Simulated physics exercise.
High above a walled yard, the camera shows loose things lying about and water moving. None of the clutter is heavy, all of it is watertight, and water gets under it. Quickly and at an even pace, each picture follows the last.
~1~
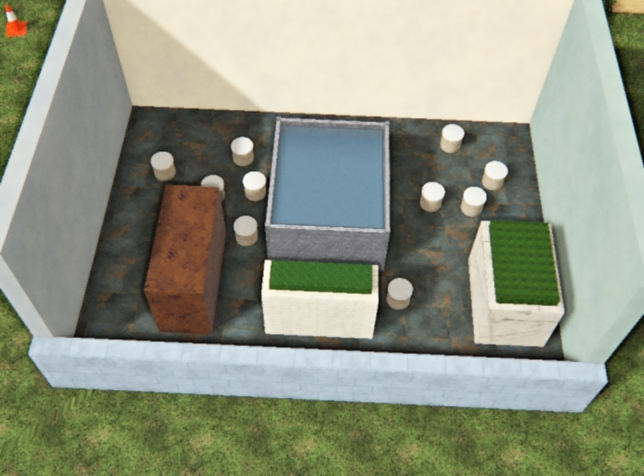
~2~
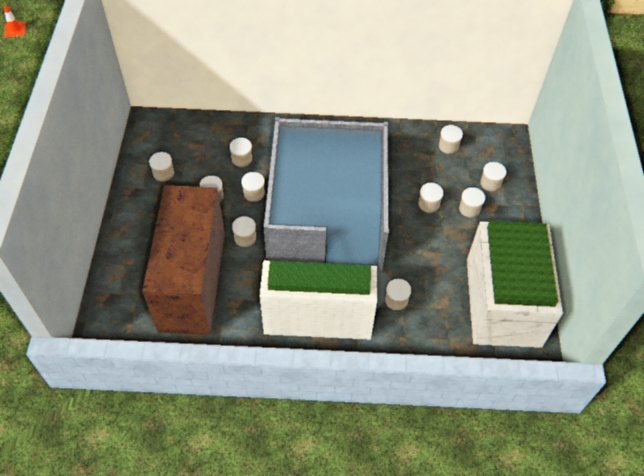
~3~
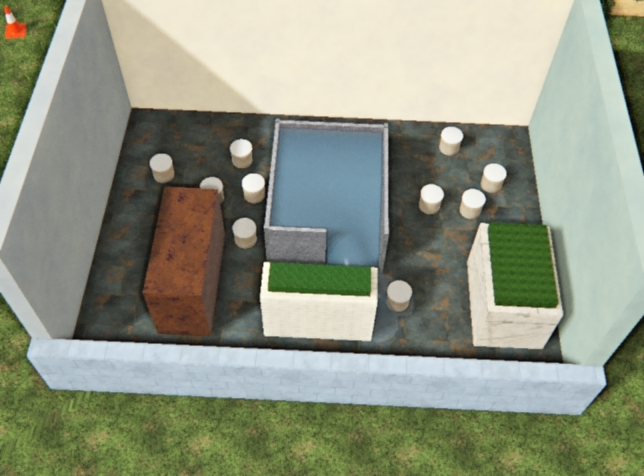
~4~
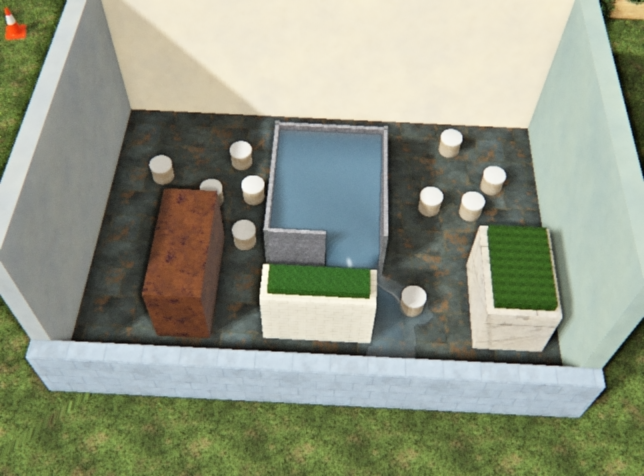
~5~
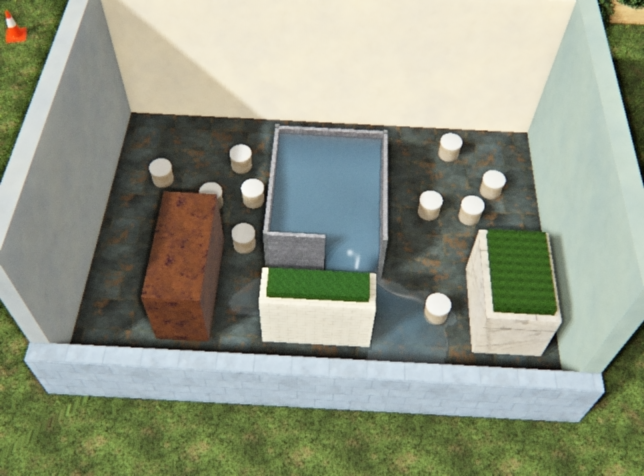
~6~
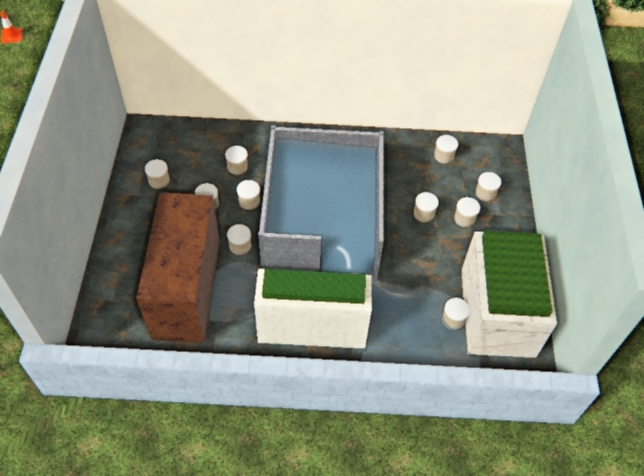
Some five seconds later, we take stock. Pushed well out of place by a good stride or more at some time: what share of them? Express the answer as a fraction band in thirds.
Fraction band: 2/3 or more.
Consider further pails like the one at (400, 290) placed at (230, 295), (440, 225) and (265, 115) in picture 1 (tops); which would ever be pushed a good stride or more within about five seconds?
Listed in order: Displaced, displaced, then displaced.
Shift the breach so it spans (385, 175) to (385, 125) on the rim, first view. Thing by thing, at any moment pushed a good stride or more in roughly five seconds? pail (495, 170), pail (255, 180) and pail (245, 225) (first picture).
Here is how they go, in order: Dislodged that far, fails to go that far, and fails to go that far.
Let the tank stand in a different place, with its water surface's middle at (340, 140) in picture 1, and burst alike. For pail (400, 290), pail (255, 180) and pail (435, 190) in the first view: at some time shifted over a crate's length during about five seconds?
One after the other: Swept aside, swept aside, yes.
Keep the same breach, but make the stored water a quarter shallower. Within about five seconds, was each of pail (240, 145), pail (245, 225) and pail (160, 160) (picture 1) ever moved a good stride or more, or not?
In that order: That far or more, swept aside, no.
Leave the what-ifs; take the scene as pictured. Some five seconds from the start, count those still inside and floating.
That makes 7.
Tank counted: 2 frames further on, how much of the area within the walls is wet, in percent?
It comes to some 25 in a hundred.
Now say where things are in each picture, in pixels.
A pail at (400, 289) rests on the ground; a pail at (242, 146), on the bottom; 0 of 10 have shifted, in the first frame.
A pail at (399, 289) rests on the ground; a pail at (241, 146), on the bottom; 0 of 10 have shifted, in the second frame.
A pail at (400, 291), on the bottom; a pail at (241, 148) rests on the ground; 0 of 10 have shifted, in the third frame.
A pail at (414, 296), on the bottom, close to its start; a pail at (241, 150), on the bottom; 1 of 10 have shifted, in the fourth frame.
A pail at (439, 304) rests on the ground, a stride from its start; a pail at (240, 153), on the bottom; 1 of 10 have shifted, in the fifth frame.
A pail at (457, 309) rests on the ground, a stride from its start; a pail at (236, 154), on the bottom; 1 of 10 have shifted, in the sixth frame.
A moment on, 1 of 10 are well off their spots; 1 afloat.
Next, 4 of 10 are well off their spots; 3 afloat.
Later, 7 of 10 are well off their spots; 7 afloat.
In the end, 8 of 10 are well off their spots, and 8 have been at some point; 7 afloat.
